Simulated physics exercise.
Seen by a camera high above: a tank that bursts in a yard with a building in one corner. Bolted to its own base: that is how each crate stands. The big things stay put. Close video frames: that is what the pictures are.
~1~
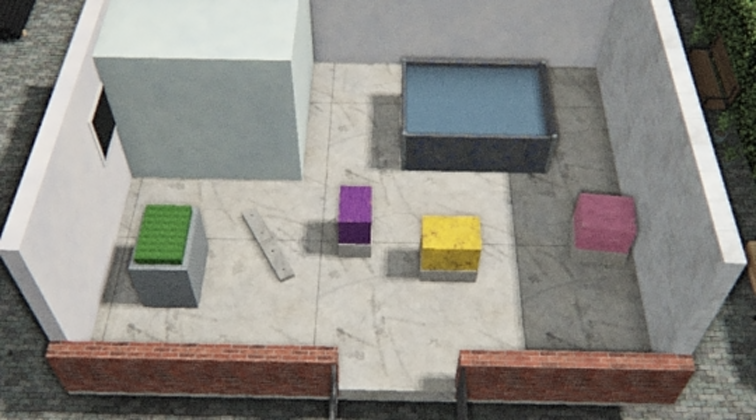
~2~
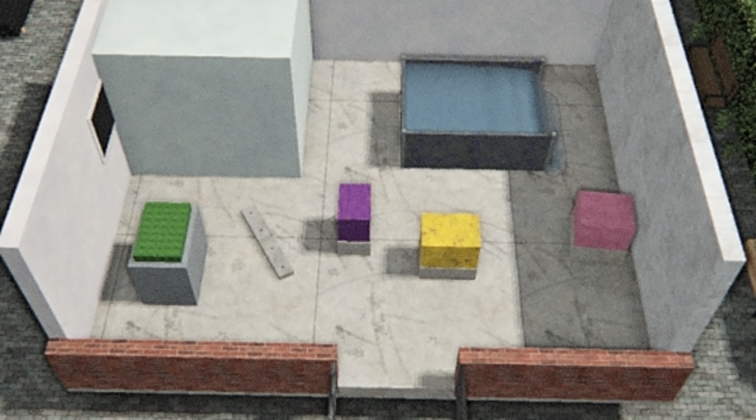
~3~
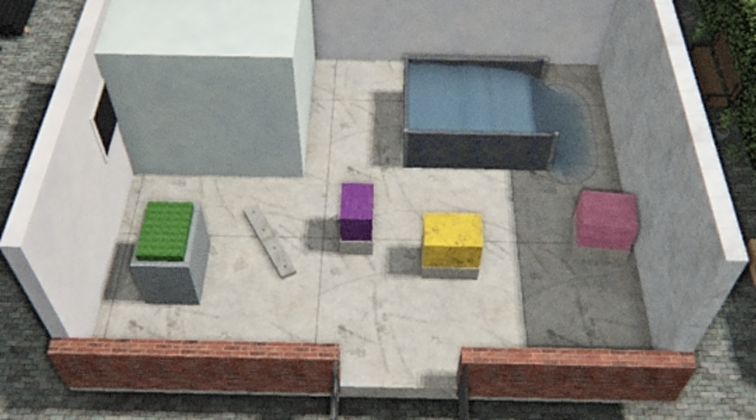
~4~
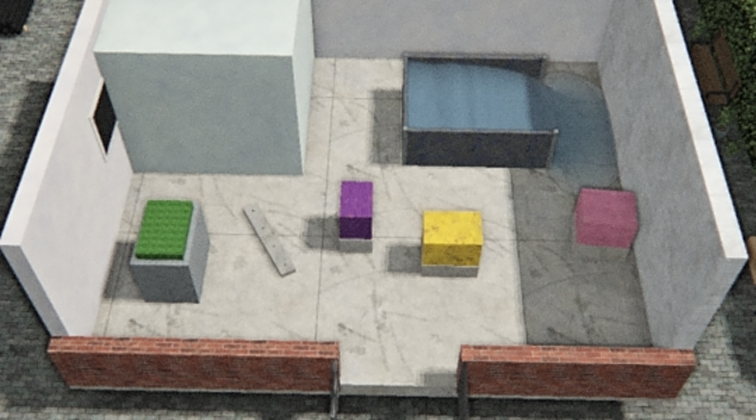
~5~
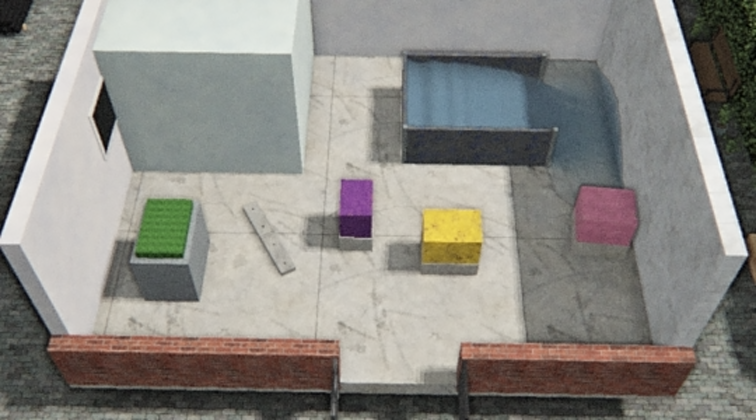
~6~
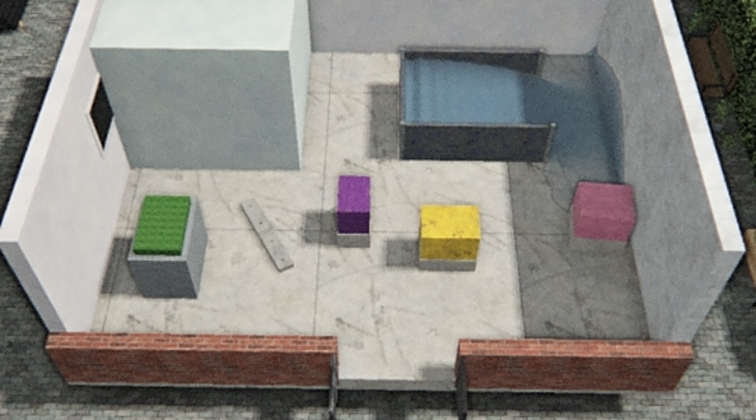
To begin with, a tank of still water stands in a walled yard among green, purple, yellow and pink crates. Its right side opens and water pours out, spreading across the dark floor to the right wall and then toward the pink crate, while the crates stay in place.
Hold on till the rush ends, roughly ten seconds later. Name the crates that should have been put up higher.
In the end I expect the pink crate to get touched; I expect the purple crate to never get touched; I expect the yellow crate to never get touched.
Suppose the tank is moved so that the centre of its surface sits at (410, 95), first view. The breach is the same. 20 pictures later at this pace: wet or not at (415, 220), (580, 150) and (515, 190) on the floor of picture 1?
First drenched; next drenched; last drenched.
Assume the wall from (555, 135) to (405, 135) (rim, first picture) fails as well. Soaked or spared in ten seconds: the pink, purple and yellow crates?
I'd say the pink crate is overrun, while the purple crate is overrun and the yellow crate is overrun.
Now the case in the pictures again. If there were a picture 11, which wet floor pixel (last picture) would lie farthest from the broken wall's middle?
Front's tip: Near (646, 322).
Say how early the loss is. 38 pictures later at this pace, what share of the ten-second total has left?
My figure: 20 percent.
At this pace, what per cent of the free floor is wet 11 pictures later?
I make it 30 per cent.
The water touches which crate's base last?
I'd name the purple-painted one.
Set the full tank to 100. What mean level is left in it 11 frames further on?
Roughly 34 percent.
A moment on, water covers 15 % of the floor; the pink crate water round its plinth, the purple crate not reached, the yellow crate not reached.
Next, water covers 30 % of the floor; the pink crate water round its plinth, the purple crate not reached, the yellow crate water round its plinth.
Then, water covers 55 % of the floor; the pink crate water round its plinth, the purple crate water round its plinth, the yellow crate water round its plinth.
Later, water covers 90 % of the floor; the pink crate water round its plinth, the purple crate water round its plinth, the yellow crate water round its plinth.
In the end, water covers 100 % of the floor; the pink crate was topped, the purple crate stayed above the water, the yellow crate stayed above the water.
